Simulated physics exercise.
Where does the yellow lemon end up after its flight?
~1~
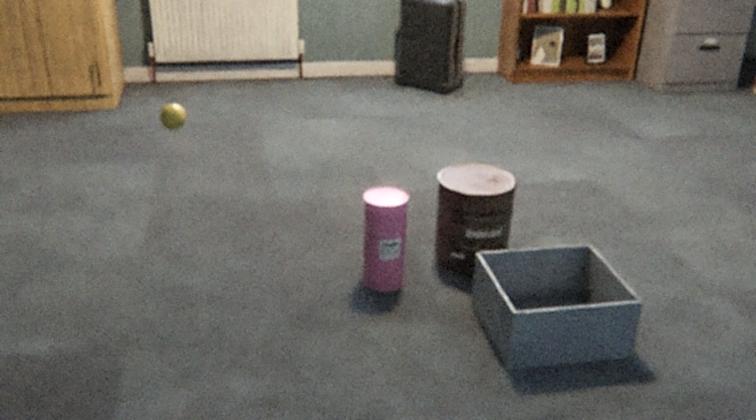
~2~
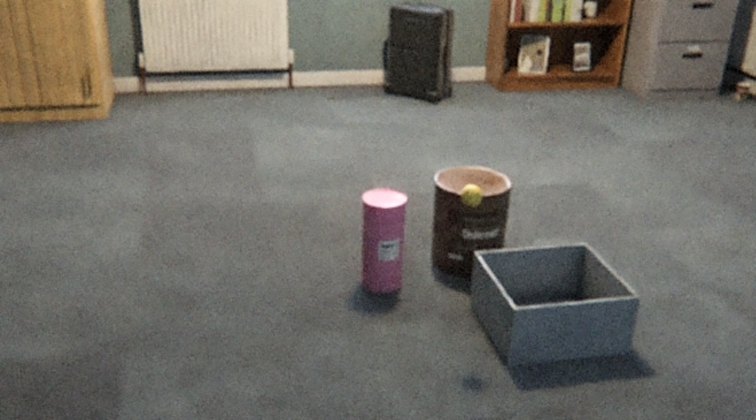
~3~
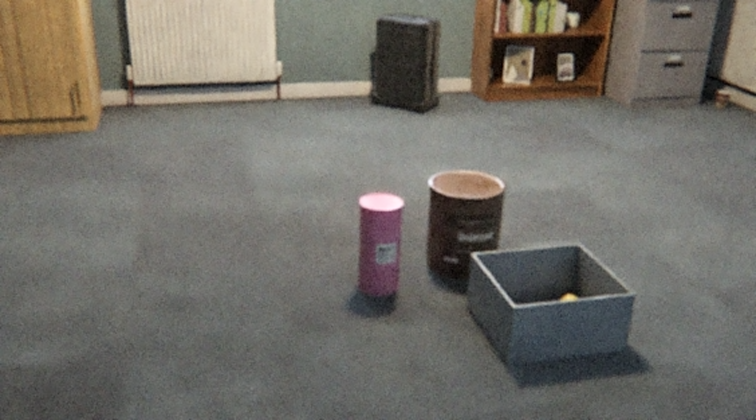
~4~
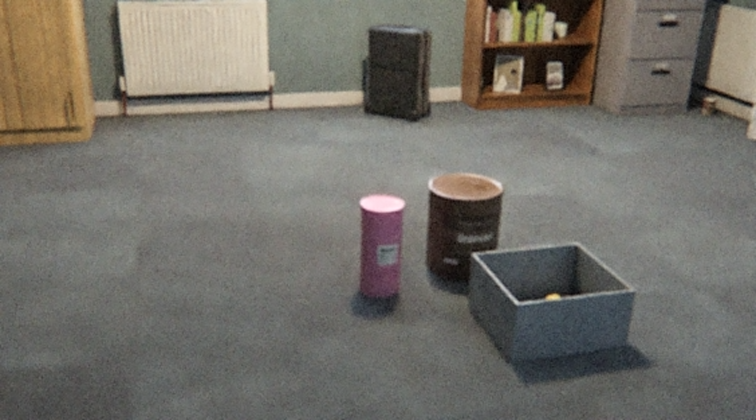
It ends up inside the open grey box, where a bit of yellow still shows above the near wall.
